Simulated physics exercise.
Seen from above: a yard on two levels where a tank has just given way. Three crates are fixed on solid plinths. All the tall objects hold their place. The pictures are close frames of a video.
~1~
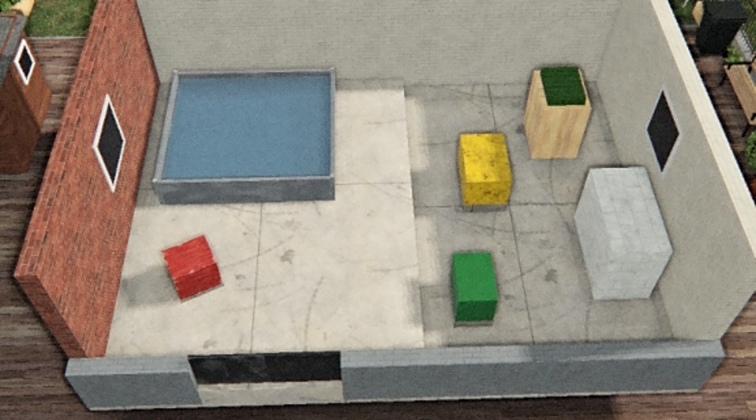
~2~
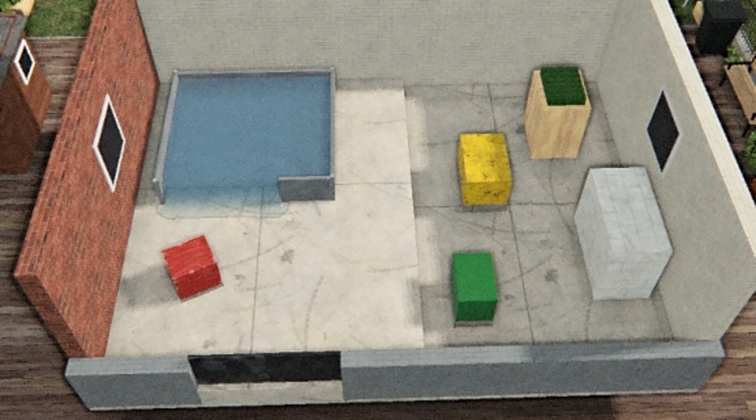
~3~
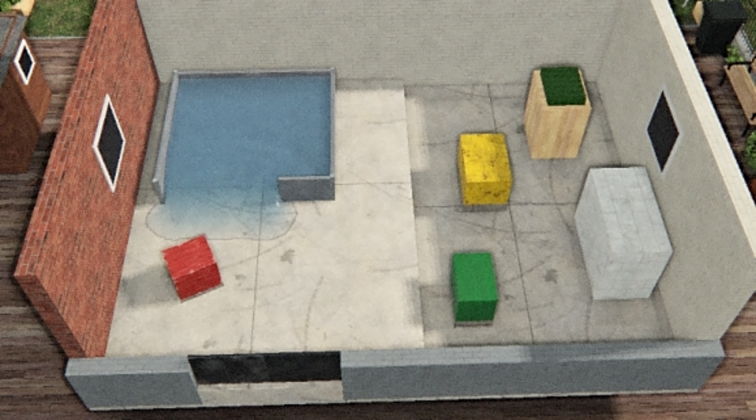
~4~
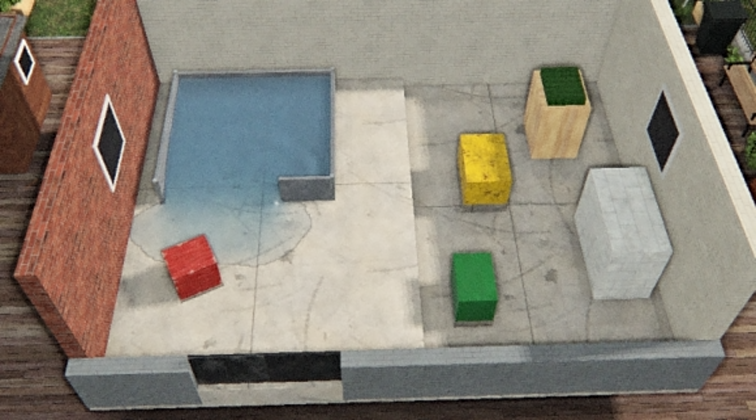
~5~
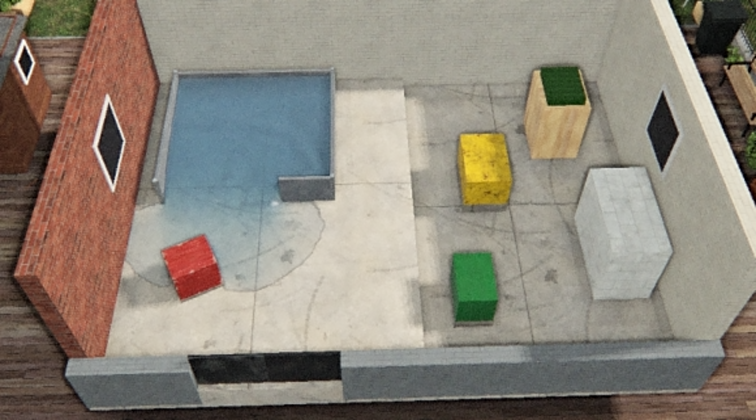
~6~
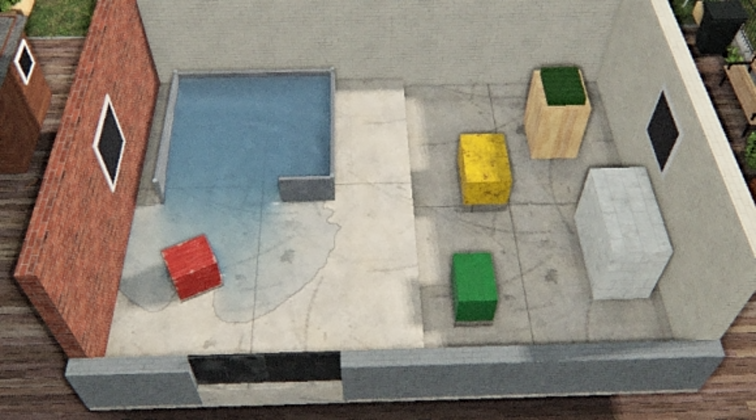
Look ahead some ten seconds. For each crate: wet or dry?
In the end: The yellow crate stays dry; the green crate gets wet; the red crate gets wet.
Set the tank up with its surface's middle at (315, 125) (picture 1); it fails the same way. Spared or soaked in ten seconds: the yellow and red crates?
Then: The yellow one is safe, the red one is soaked.
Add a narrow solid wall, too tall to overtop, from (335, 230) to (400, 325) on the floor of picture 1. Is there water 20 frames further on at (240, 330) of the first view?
Verdict: Flooded.
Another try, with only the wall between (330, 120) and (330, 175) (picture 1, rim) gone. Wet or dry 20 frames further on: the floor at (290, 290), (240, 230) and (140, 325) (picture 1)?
In that order: Free of water, no water, free of water.
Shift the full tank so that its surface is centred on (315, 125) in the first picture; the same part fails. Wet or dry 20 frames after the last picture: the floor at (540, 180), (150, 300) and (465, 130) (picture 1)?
In that order: Clear, flooded, free of water.
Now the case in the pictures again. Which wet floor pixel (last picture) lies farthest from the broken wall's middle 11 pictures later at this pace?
Close to (453, 372).
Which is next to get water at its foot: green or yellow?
I say the green-painted one.
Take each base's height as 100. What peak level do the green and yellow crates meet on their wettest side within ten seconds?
Near 180 and 80 in a hundred.
A moment on, water covers 20 % of the floor; the yellow crate not reached, the green crate not reached, the red crate water round its plinth.
Next, water covers 25 % of the floor; the yellow crate not reached, the green crate not reached, the red crate water round its plinth.
Then, water covers 40 % of the floor; the yellow crate not reached, the green crate water round its plinth, the red crate water round its plinth.
Later, water covers 75 % of the floor; the yellow crate water round its plinth, the green crate water round its plinth, the red crate water round its plinth.
In the end, water covers 90 % of the floor; the yellow crate stayed above the water, the green crate was topped, the red crate was topped.
